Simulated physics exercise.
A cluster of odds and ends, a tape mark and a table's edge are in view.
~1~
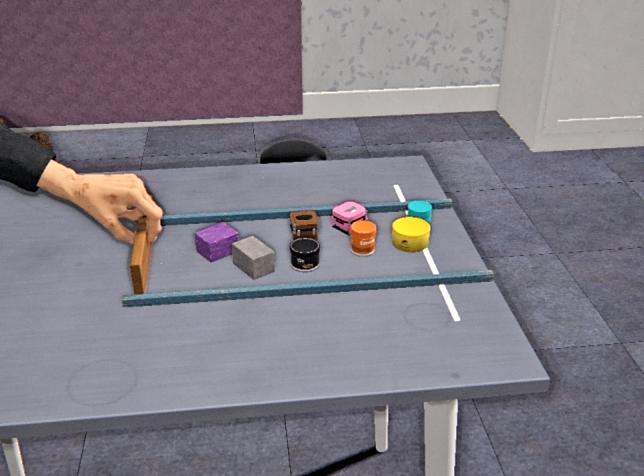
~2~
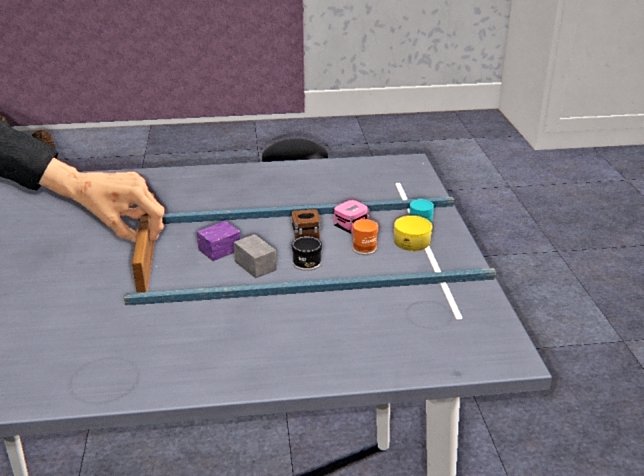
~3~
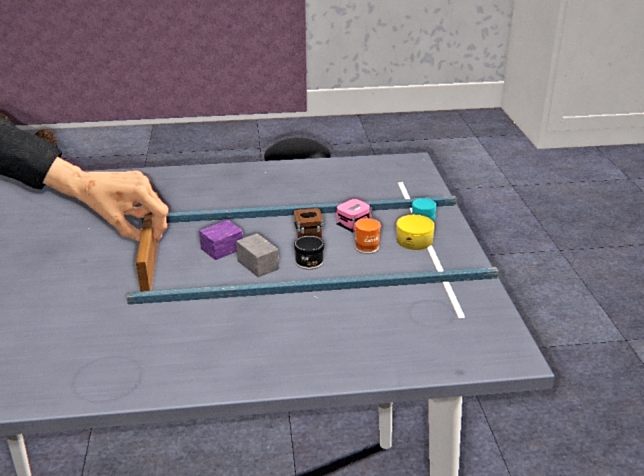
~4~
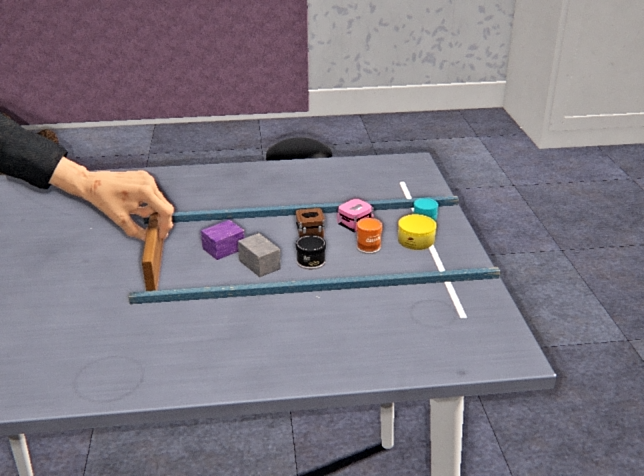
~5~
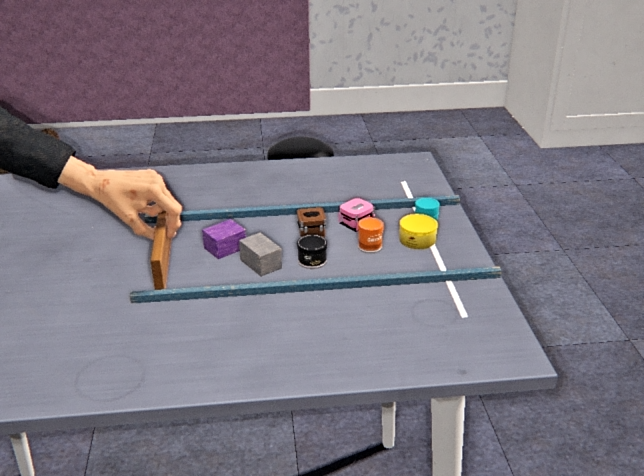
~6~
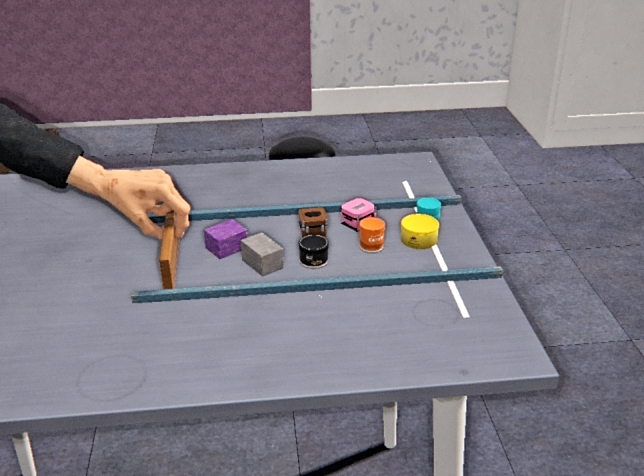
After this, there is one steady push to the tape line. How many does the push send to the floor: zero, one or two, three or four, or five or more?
Count them up and one or two have fallen.
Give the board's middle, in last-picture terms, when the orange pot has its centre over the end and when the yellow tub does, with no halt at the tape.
Roughly at (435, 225) and roughly at (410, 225).
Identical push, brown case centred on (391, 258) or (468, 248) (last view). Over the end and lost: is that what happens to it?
The brown case stays put at the first spot and goes down at the second.
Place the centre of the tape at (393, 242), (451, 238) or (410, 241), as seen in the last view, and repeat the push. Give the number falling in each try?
0, 4, 0.
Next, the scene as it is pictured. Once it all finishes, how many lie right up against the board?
The count is 4.
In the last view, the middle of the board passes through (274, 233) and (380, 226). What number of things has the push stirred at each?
The number moved is 4 and then 7.
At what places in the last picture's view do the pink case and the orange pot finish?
In the last view, the middles sit near (431, 206) and near (478, 229).
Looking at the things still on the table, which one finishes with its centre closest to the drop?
Answer: The orange pot.
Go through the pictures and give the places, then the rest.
In the first picture, turquoise lid (419, 214); yellow tub (411, 235); orange pot (363, 239); board (144, 244); tape (422, 243).
In the second picture, yellow tub (413, 234); brown case (306, 226).
In the third picture, orange pot (367, 236); pink case (354, 216).
In the fourth picture, turquoise lid (425, 211); purple block (223, 240).
In the fifth picture, yellow tub (418, 232); grey block (260, 254).
In the sixth picture, turquoise lid (428, 211); yellow tub (419, 232); orange pot (372, 235); board (171, 239); tape (431, 239).
A little later, none off yet; turquoise lid at rest near (428, 211); yellow tub at rest near (419, 232); orange pot at rest near (372, 235).
Next, none off yet; turquoise lid at rest near (428, 211); yellow tub at rest near (422, 232); orange pot shifted about its own width near (393, 233).
When it is over, the number that fall off is one or two; down, yellow tub.
